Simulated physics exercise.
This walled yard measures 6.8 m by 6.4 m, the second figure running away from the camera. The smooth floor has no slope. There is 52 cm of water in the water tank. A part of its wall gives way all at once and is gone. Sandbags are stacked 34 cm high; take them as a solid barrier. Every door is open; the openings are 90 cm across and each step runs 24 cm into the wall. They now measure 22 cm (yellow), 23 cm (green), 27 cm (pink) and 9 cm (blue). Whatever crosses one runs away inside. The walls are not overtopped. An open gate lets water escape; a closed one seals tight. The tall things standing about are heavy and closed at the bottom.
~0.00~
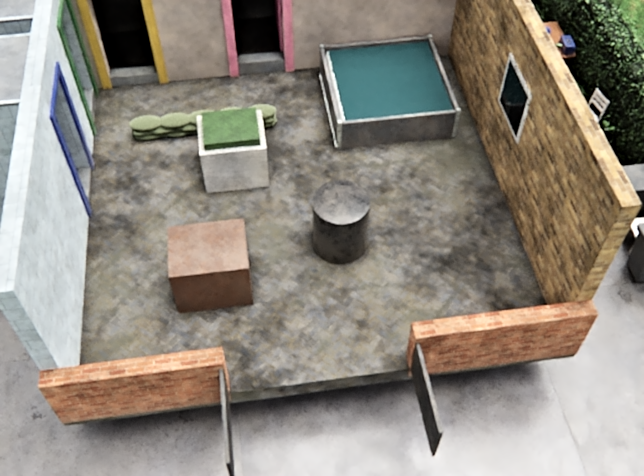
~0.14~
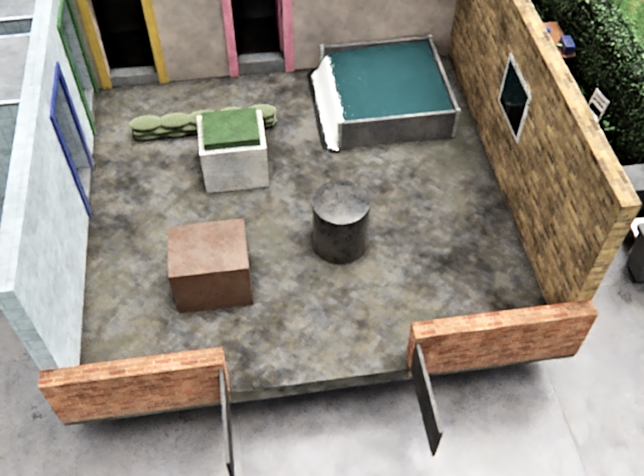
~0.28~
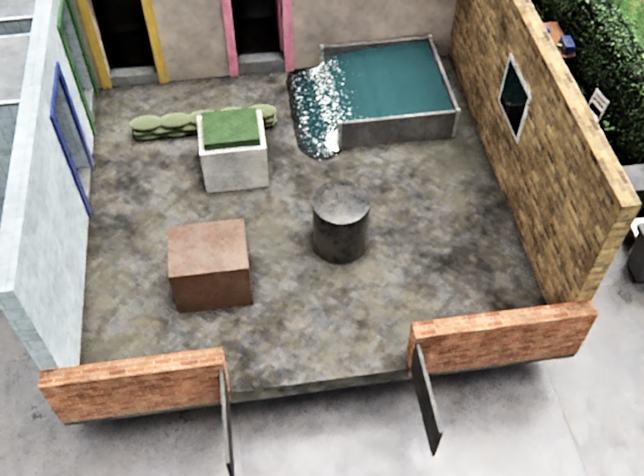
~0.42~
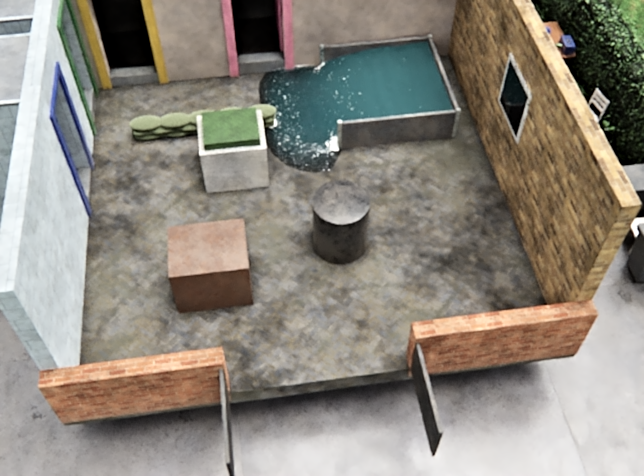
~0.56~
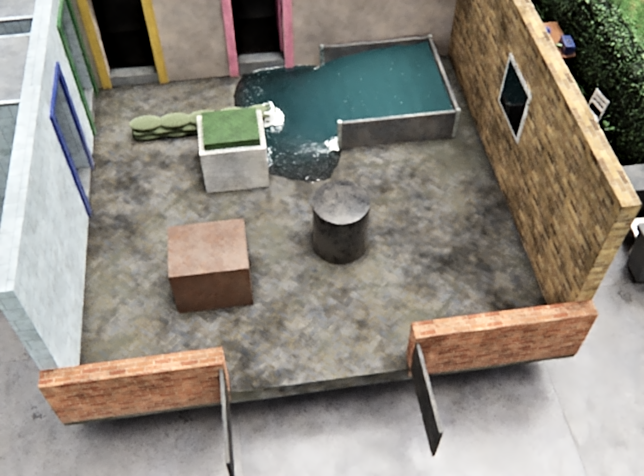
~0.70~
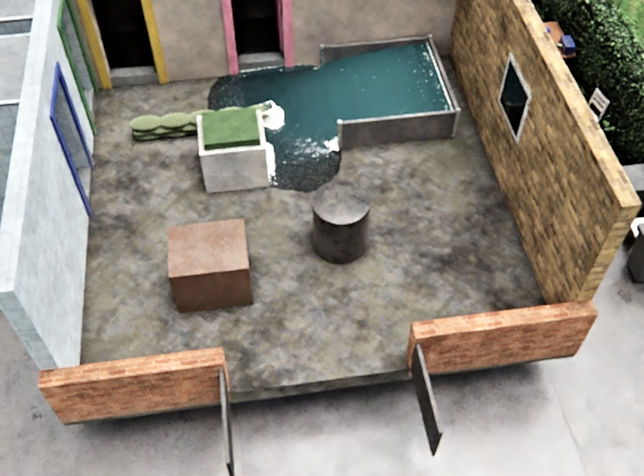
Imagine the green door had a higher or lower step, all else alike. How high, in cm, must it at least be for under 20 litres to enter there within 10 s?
Close to 27 cm is just enough.
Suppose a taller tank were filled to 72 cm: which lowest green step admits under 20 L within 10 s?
Then roughly 39 cm.
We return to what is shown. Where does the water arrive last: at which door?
The blue one.
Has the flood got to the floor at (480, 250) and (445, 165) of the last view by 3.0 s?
In turn: Dry, dry.
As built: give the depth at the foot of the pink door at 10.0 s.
Roughly 5.5 cm deep.
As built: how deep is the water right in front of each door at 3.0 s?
In cm: Yellow 16, green 32, pink 18, blue 16.
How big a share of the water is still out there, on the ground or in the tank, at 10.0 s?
Some 86 per cent remains.
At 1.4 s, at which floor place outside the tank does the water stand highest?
Near (270, 148).
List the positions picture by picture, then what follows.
The first frame shows the water tank at (387, 81) is whole and still, 52 cm deep; the green door at (81, 70) is dry.
In the second frame, the front is at (329, 147), 0.2 m from the gap at (332, 102); 0.4 m2 of floor is wet, 52 cm left at the back.
In the third frame, water pours out at (332, 103) and has run 0.6 m, to (305, 147); about 10 cm deep outside, 52 cm at the back.
In the fourth frame, the front is at (273, 146), 1.2 m from the gap at (332, 103); 2.7 m2 of floor is wet, 52 cm left at the back.
In the fifth frame, water pours out at (332, 103) and has run 1.6 m, to a hidden place; about 8 cm deep outside, 51 cm at the back.
In the sixth frame, water pours out at (332, 103) and has run 2.1 m, to a hidden place; about 8 cm deep outside, 44 cm at the back; 2.2 m in a straight line remain to the green door at (81, 70).
After 1.4 s water covers 25 % of the floor, deepest (34 cm) near (270, 148); it has not reached the green door.
After 3.0 s water covers 45 % of the floor, deepest (32 cm) near (95, 124); 32 cm at the green door, 32 litres in over its 23 cm step.
After 10.0 s water covers 95 % of the floor, deepest (8 cm) near (83, 328); 7 cm at the green door, 52 litres in over its 23 cm step.
At the green door as built, the water arrived by 1.5 s and peaked near 34 cm at 2.6 s.
Run again over the same 10 s with other heights there, 43 litres in over 24 cm, 4 litres over 32 cm. The limit of 20 litres is kept from about 27 cm up.
